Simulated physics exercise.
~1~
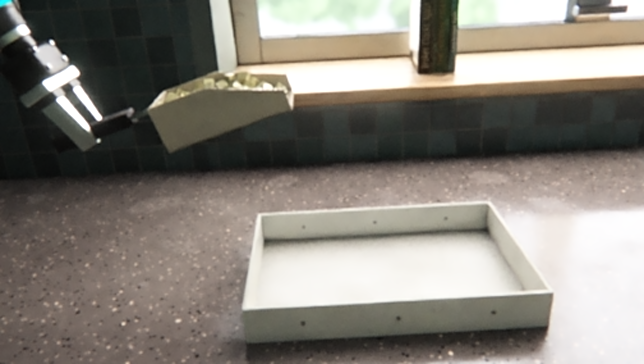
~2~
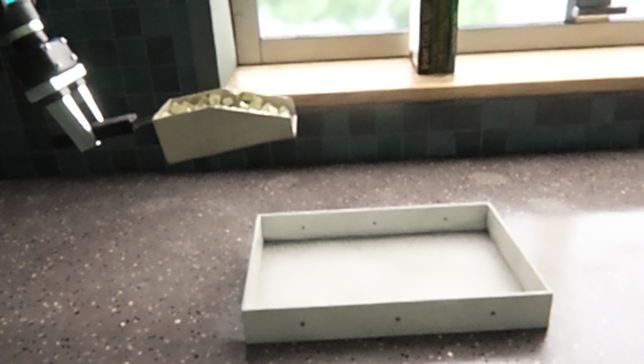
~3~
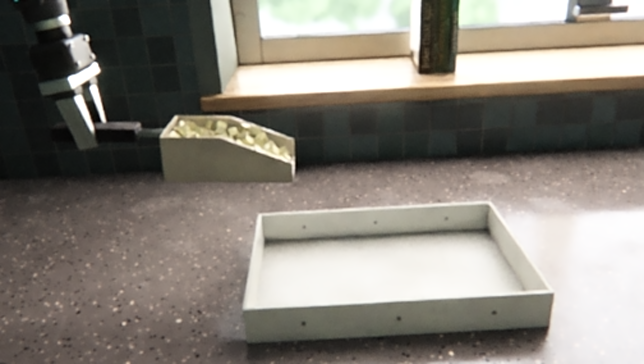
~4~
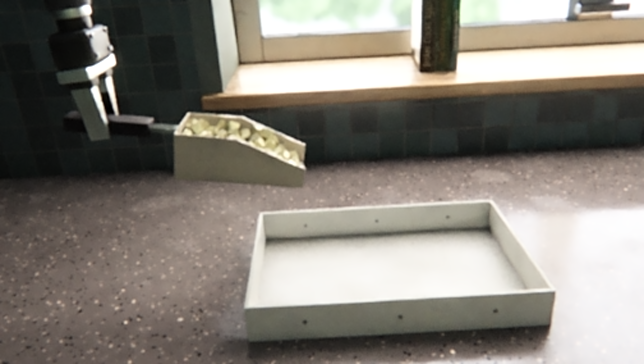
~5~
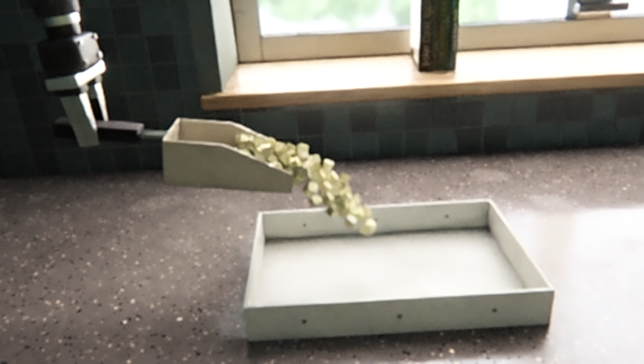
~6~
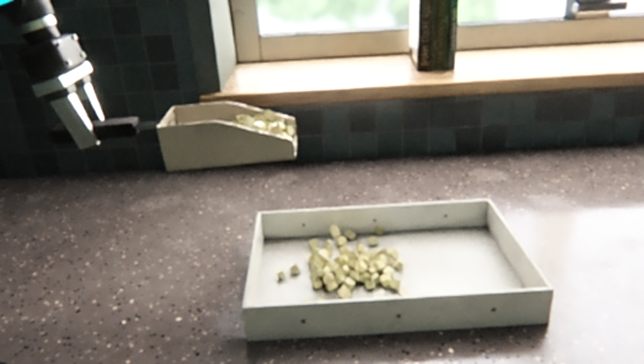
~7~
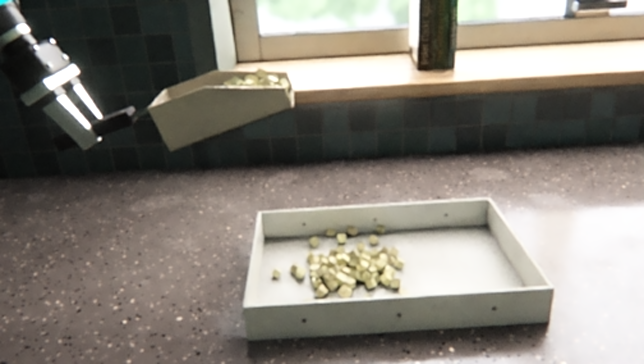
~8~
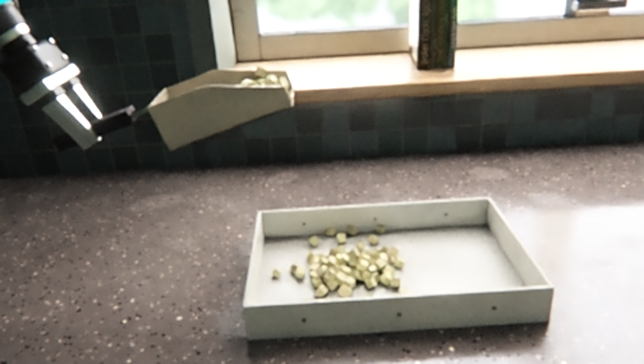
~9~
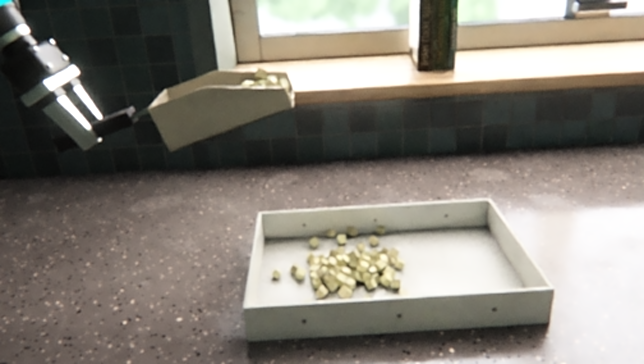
A robot arm lowered an open-fronted scoop of pale vegetable dice, tipped it forward and poured a stream of them into a shallow tray on the counter, then tilted it back and lifted it away, leaving a loose pile in the tray and some pieces still in the scoop.
